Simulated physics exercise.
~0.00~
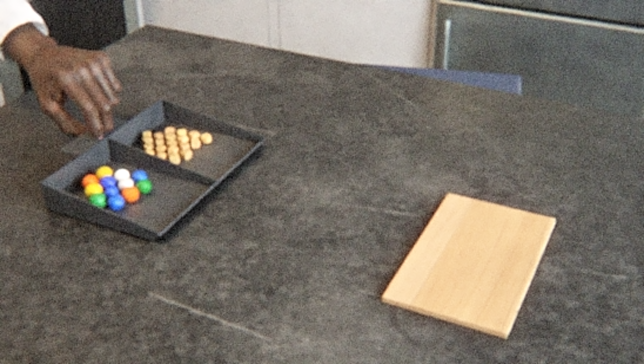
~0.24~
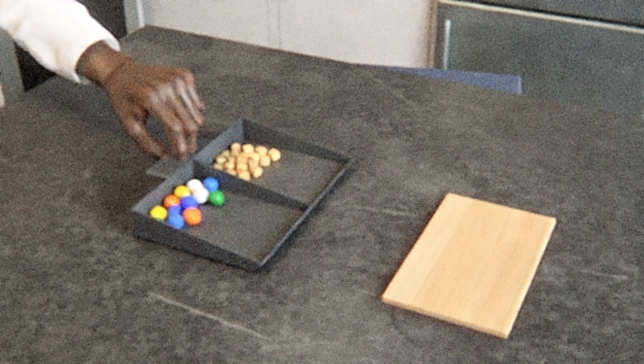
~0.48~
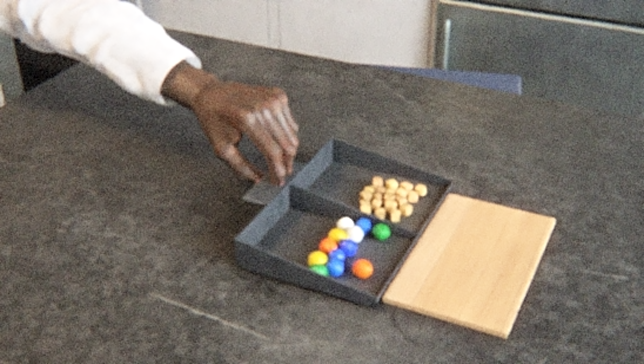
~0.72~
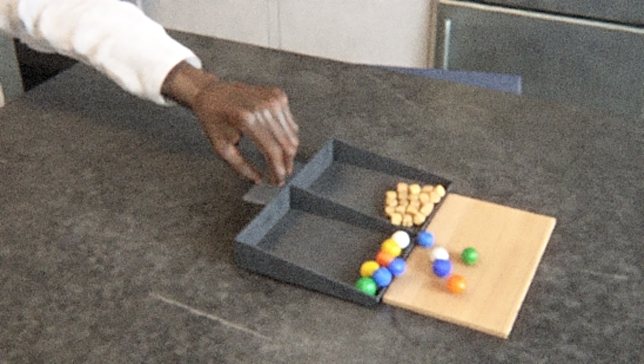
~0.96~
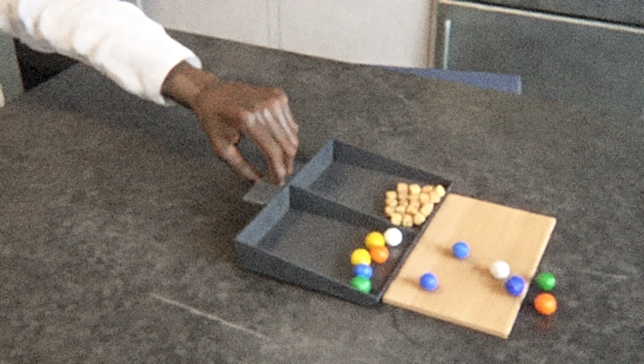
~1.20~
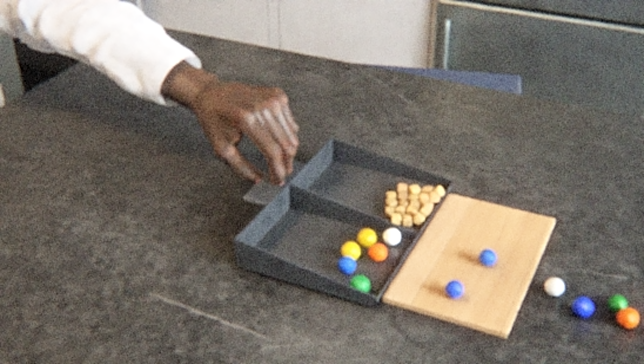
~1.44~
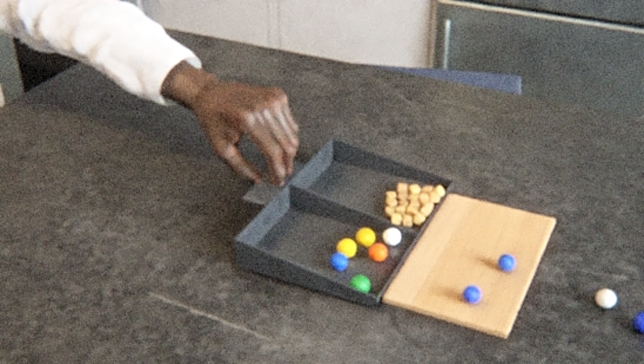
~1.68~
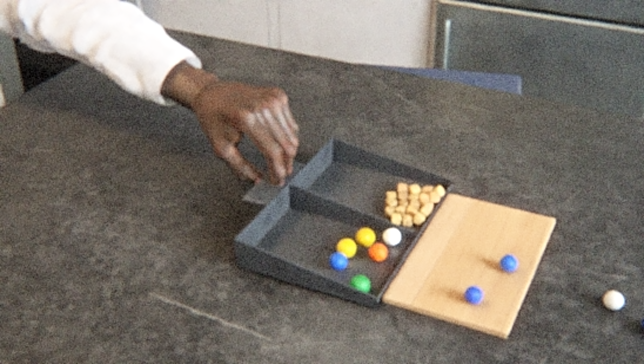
At the start, a hand holds the back of a dark, two-part tray on a gray countertop, with colorful balls in the front section and small tan pieces in the back one. The hand pushes the tray to the right until it meets a flat wooden board and stops. The contents slide toward the front rim, and several balls spill over it onto the board. Some roll across and off onto the counter, moving out of view on the right. At the end, two blue balls rest on the board, a white one sits beyond it, and the tan pieces remain bunched inside the tray.
